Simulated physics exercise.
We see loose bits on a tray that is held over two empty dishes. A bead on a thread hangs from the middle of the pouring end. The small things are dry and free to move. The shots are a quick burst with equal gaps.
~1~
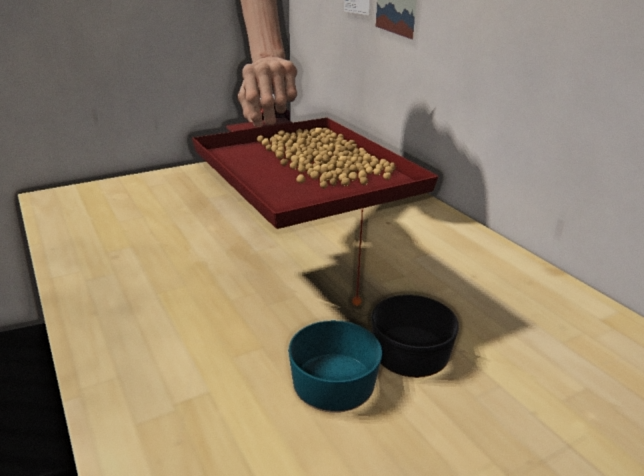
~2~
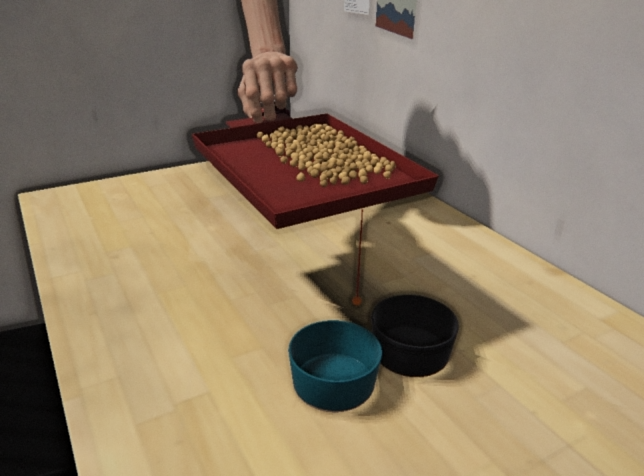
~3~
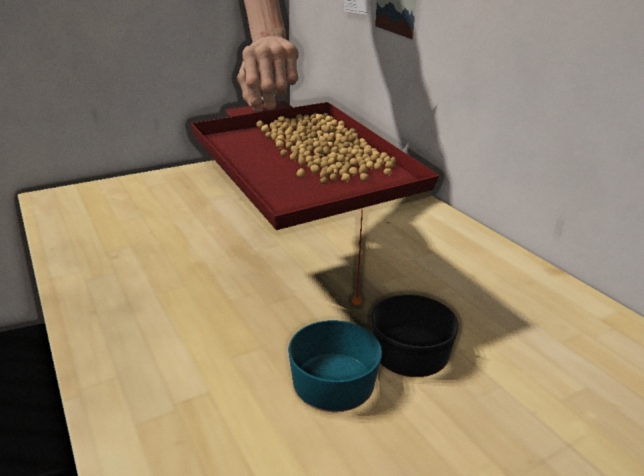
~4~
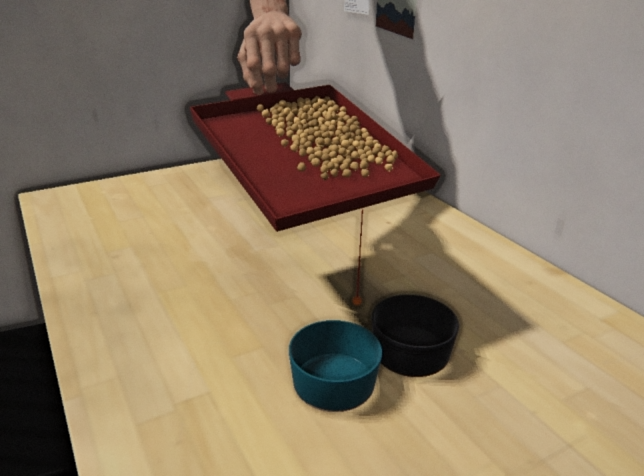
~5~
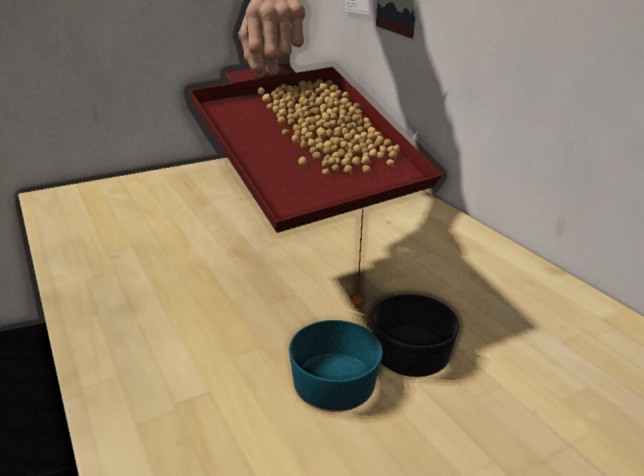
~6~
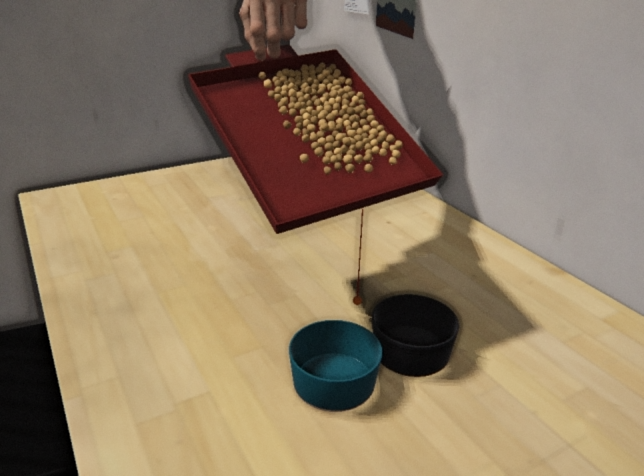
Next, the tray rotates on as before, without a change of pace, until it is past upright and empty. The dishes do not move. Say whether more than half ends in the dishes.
Caught overall: Over half.
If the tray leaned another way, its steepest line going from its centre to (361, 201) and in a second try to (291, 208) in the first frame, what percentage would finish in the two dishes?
Near 70 % and 20 %.
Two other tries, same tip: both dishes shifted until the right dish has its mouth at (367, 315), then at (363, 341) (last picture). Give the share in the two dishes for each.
In turn 40 and 60 in a hundred.
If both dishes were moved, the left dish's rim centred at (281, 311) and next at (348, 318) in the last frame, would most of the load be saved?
In turn: Not half; the smaller part.
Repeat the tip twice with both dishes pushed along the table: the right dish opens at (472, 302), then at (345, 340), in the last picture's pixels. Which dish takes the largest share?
At the first place the left dish, at the second the right dish.
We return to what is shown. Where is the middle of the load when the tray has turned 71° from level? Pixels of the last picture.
Around (356, 196).
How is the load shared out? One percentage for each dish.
Left dish near 40 in a hundred; right dish near 30.
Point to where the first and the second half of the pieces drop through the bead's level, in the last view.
First near (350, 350), later near (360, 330).
Soon after the last picture, tray tipped steeply; most on the tray; a stray few outside both; a small part in the air.
A little later, tray tipped past a quarter turn; about a third on the tray; a small part in the left dish; a small part in the right dish; about a quarter outside both; about a quarter in the air.
Later still, tray tipped past a quarter turn; about half in the left dish; about a quarter in the right dish; about a third outside both.
At rest, tray tipped past a quarter turn; about half in the left dish; about a quarter in the right dish; about a third outside both.
